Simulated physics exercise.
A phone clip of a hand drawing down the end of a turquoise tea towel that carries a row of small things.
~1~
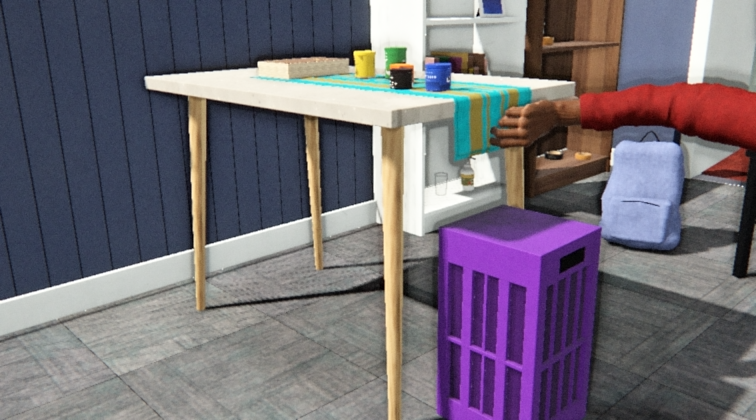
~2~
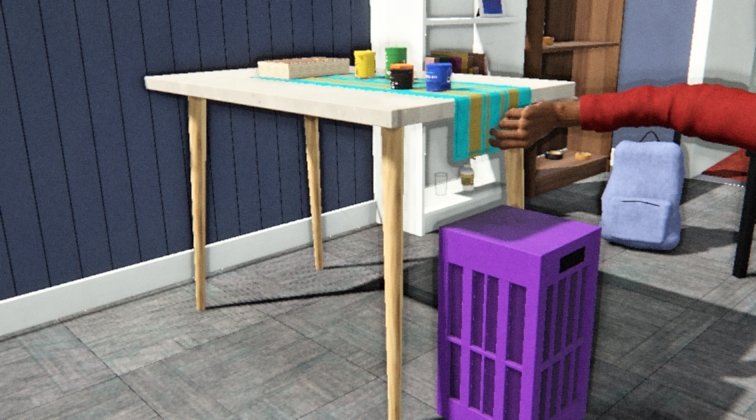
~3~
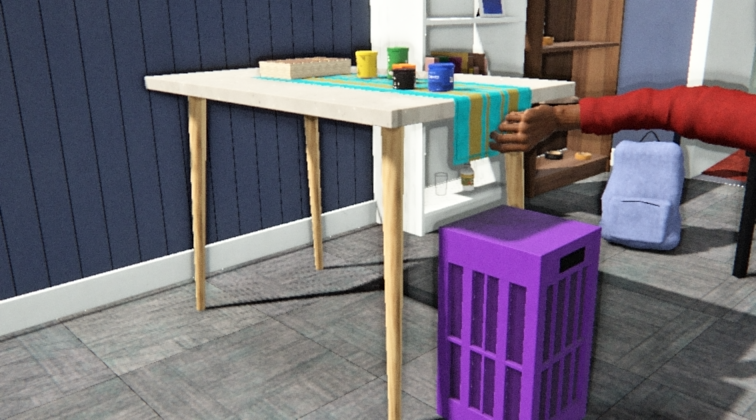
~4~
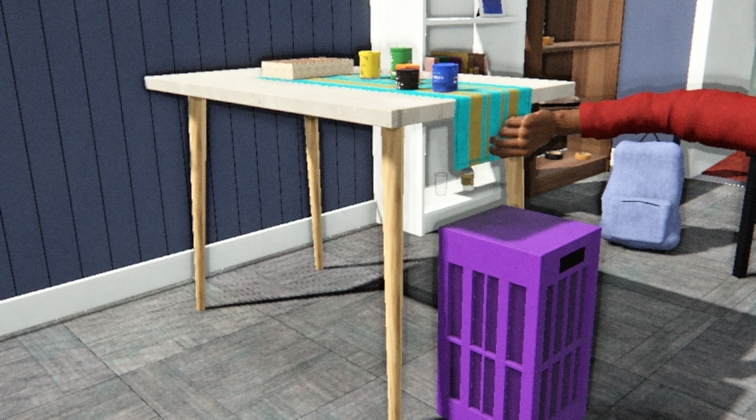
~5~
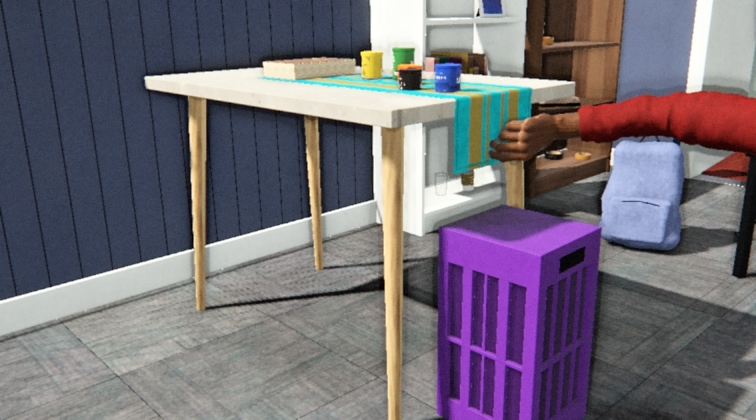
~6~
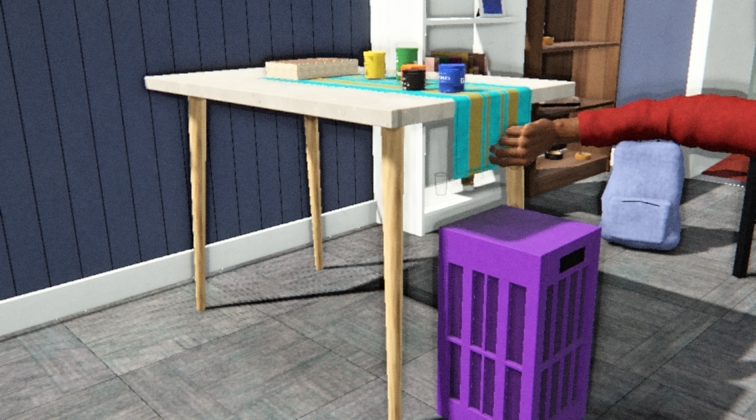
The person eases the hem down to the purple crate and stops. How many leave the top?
The desk loses one.
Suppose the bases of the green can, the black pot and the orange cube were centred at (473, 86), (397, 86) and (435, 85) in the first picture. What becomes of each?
The green can goes over; the black pot does not fall; the orange cube keeps its place on top.
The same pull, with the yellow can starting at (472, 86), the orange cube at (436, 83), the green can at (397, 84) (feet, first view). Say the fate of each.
The yellow can falls; the orange cube stays on; the green can survives.
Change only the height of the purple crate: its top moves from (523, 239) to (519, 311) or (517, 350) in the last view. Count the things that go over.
Over the edge go 3 and 4.
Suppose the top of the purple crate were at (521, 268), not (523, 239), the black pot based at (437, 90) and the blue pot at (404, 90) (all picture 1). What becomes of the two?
The black pot comes down; the blue pot is carried off.
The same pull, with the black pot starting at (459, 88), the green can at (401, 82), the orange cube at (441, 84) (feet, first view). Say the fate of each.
The black pot drops off; the green can does not fall; the orange cube holds on.
Early on, hem near (493, 194); all still up.
Midway, hem on the crate; blue pot gone.
Finally, hem on the crate; blue pot gone. The count of fallen things is one.
